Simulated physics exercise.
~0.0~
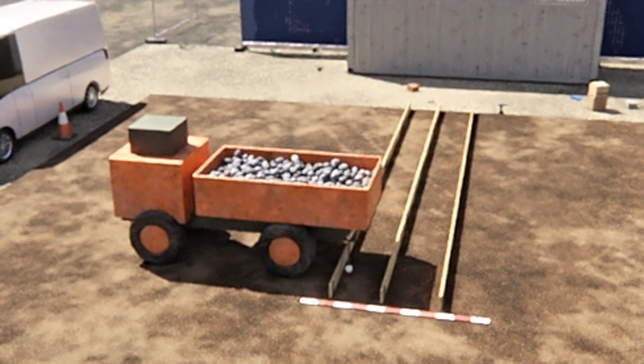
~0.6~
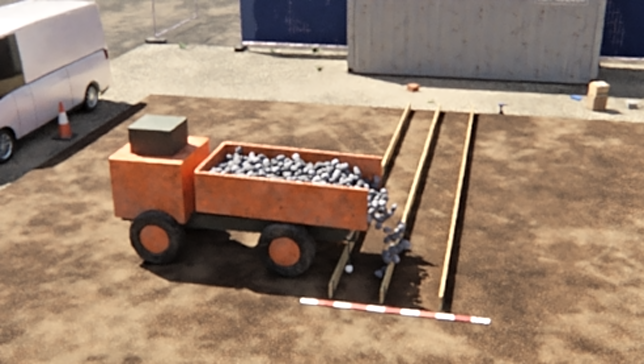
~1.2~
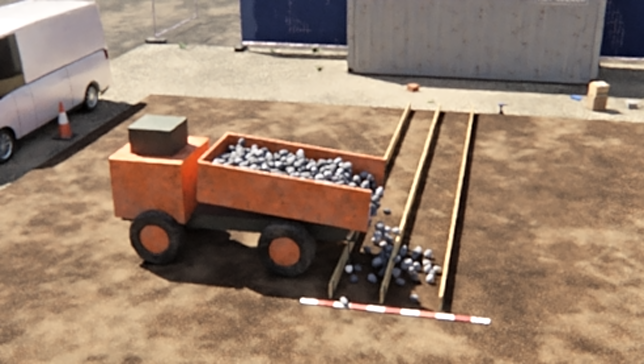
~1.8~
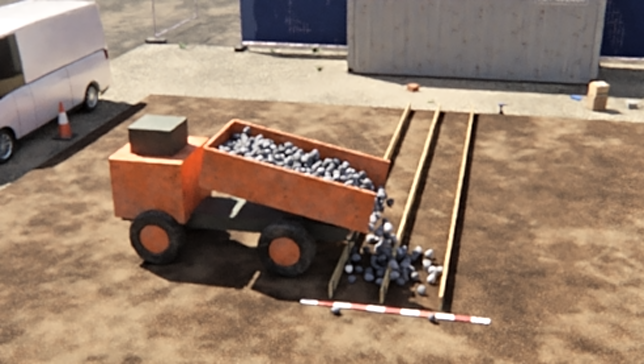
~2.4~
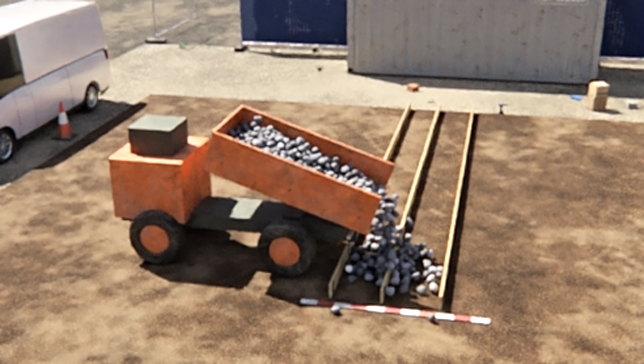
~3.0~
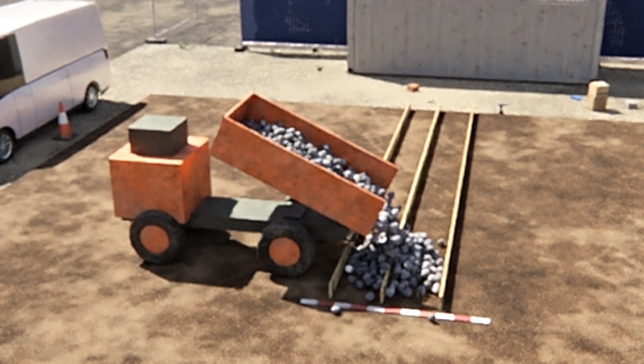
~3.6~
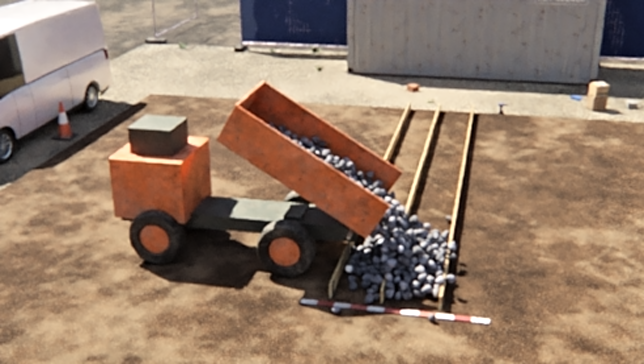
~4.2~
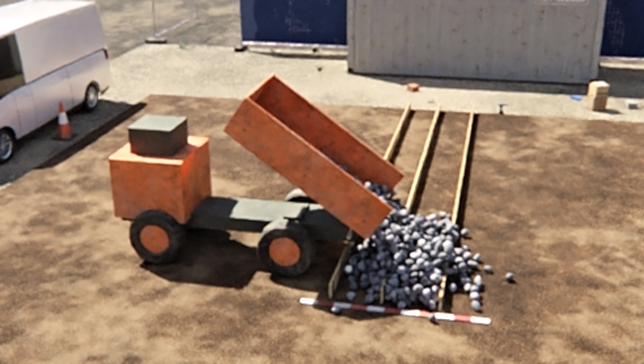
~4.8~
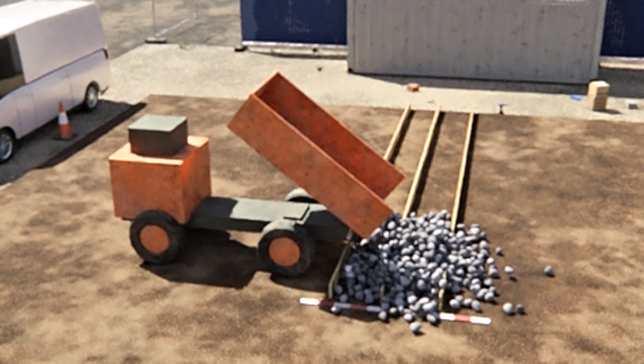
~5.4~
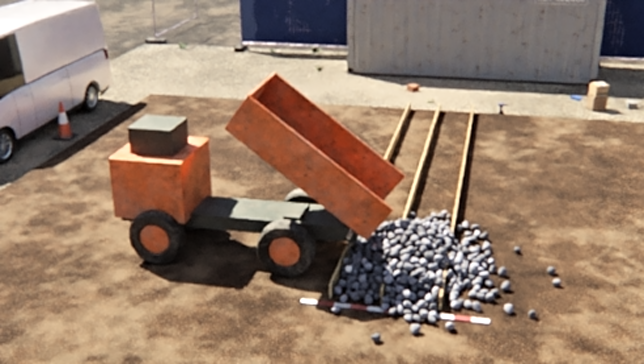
An orange tipper truck loaded with grey stones stands on bare brown earth, seen from above and to the side, its cab to the left. Behind its right end three long boards lie on the ground with a red-and-white striped staff across their near ends, while a white van and an orange cone stand at upper left. The body begins to tilt, and stones spill from its lower right end between the boards. As it rises steeply, the heap grows, spreading over the boards and staff. Finally the emptied body stays raised beside a broad pile, with a few stray stones to the right.
